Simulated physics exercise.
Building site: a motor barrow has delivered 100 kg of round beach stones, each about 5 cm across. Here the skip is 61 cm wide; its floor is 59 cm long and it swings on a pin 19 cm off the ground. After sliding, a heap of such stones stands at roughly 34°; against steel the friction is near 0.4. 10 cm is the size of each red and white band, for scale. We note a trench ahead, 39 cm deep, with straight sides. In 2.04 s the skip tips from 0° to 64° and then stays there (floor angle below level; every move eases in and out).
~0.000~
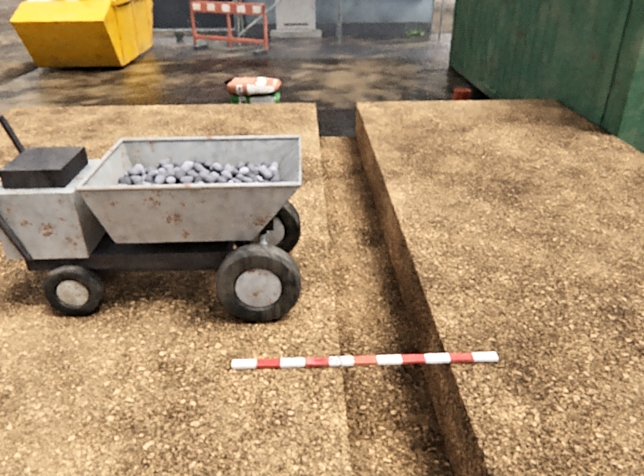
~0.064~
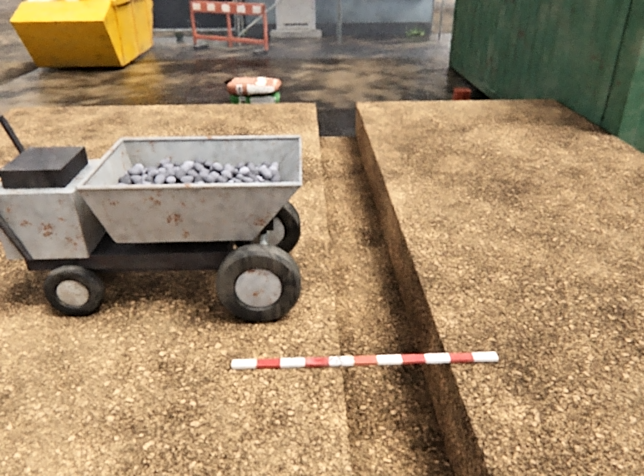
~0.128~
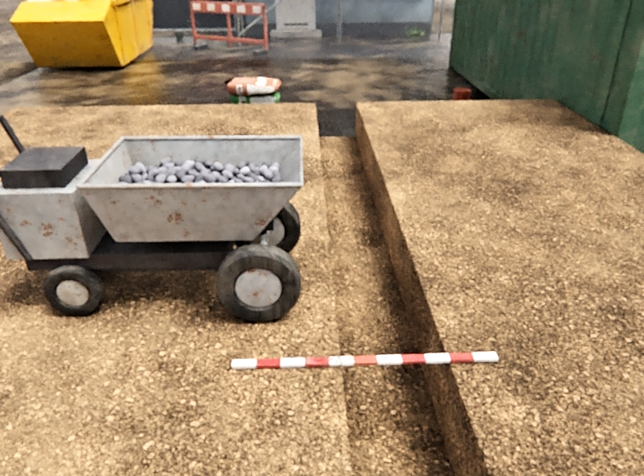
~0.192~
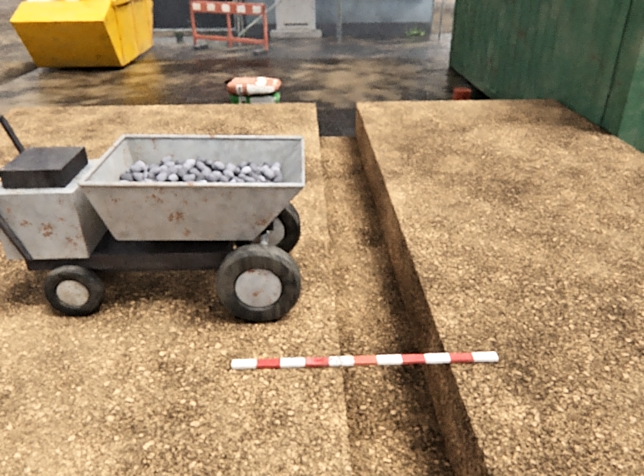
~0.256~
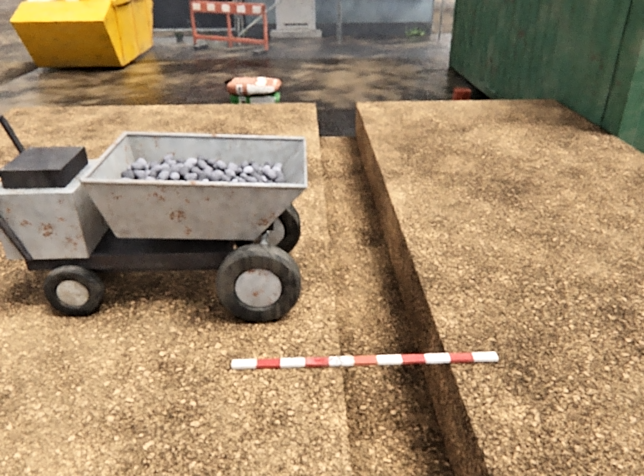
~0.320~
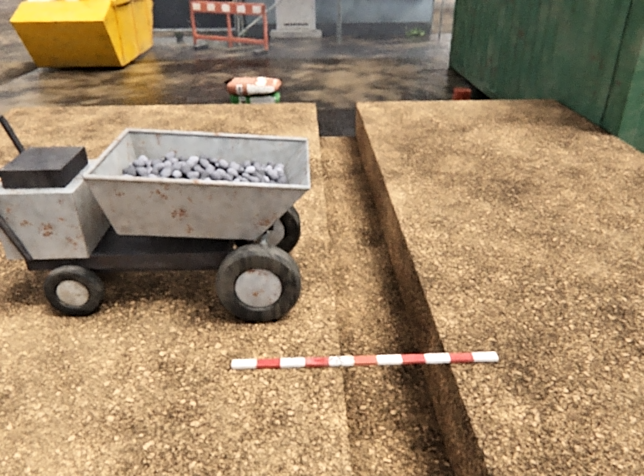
We see a grey motor barrow loaded with rounded stones standing on gravelly ground beside a trench, a red-and-white rod lying across it. The barrow stays put while its skip slowly tilts slightly forward to the right.
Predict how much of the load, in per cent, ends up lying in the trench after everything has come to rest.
Roughly 91 per cent of it.
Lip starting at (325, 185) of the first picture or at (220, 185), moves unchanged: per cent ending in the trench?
Estimates: 65 % then 90 %.
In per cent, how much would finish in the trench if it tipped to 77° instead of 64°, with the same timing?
Near 90 per cent then.
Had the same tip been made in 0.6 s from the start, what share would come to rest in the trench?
Then roughly 60 percent.
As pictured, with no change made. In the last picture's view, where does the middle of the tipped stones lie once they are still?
I'd point to around (389, 333).
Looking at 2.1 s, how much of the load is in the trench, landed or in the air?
About 40%.
After 1.5 s the floor is at 54°; 100 % in the skip; the foremost stones are at (365, 222).
After 2.1 s the floor is at 64°; 52 % in the skip, 42 % in the trench, 6 % past the trench; the foremost stones are at (458, 273).
After 2.5 s the floor is at 64°; 29 % in the skip, 62 % in the trench, 9 % past the trench; the foremost stones are at (513, 285).
After 4.4 s the floor is at 64°; 0 % in the skip, 91 % in the trench, 9 % past the trench; the foremost stones are at (524, 272).
